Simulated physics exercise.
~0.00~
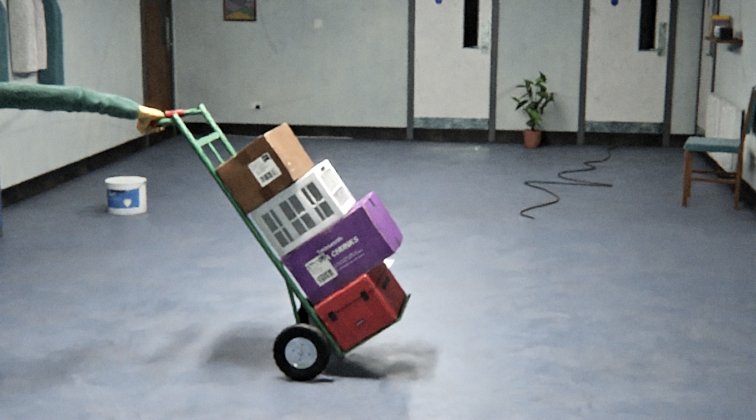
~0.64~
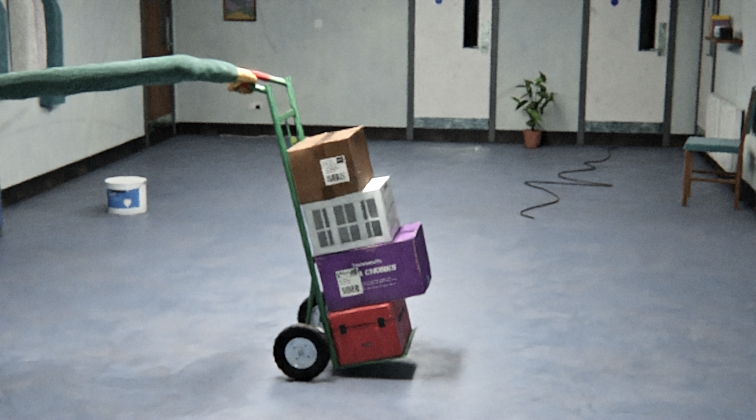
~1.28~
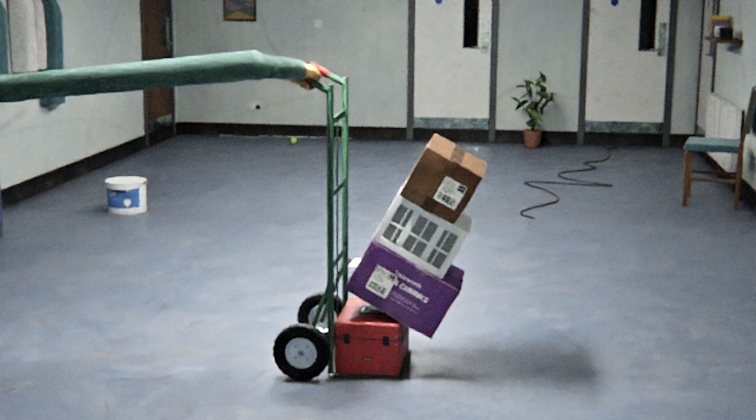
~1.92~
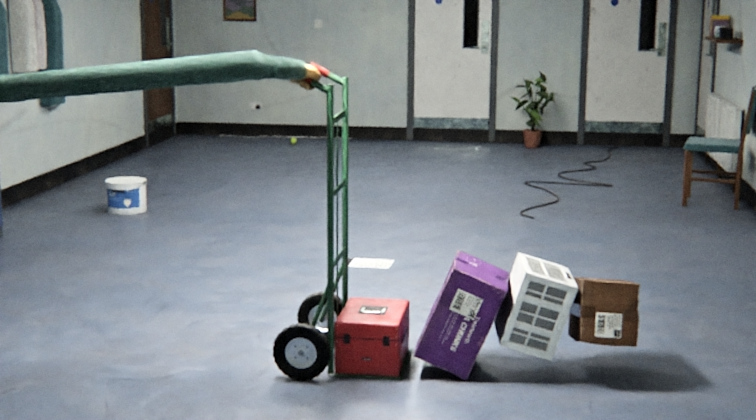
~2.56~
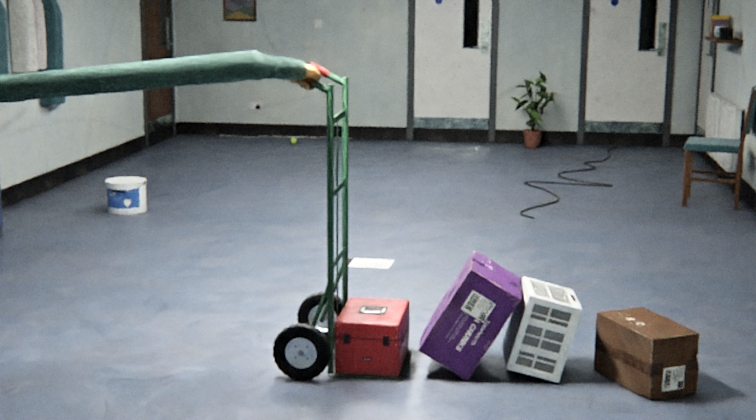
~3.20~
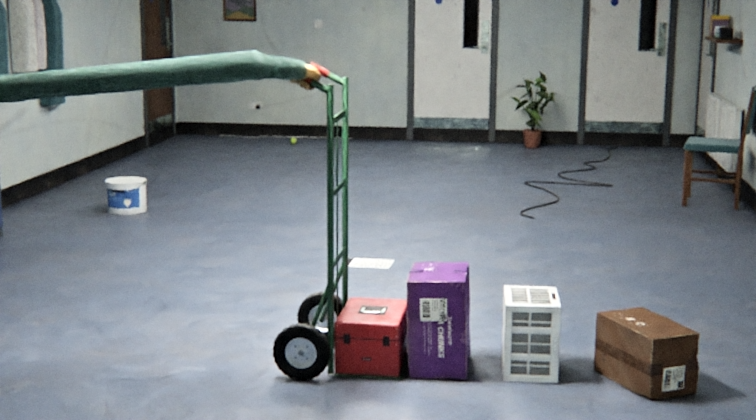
The clip opens on a green sack truck tilted back to the left, held at its handle by a long green-sleeved arm. Stacked on it are a red toolbox, a purple parcel, a white crate and a brown box on top. The arm swings the truck forward until it stands upright, and the upper three items keep tipping to the right together. They topple off the toolbox and spread across the floor, the brown box landing farthest away. The purple parcel and white crate lean, then settle on end, while the toolbox stays beside the upright truck.
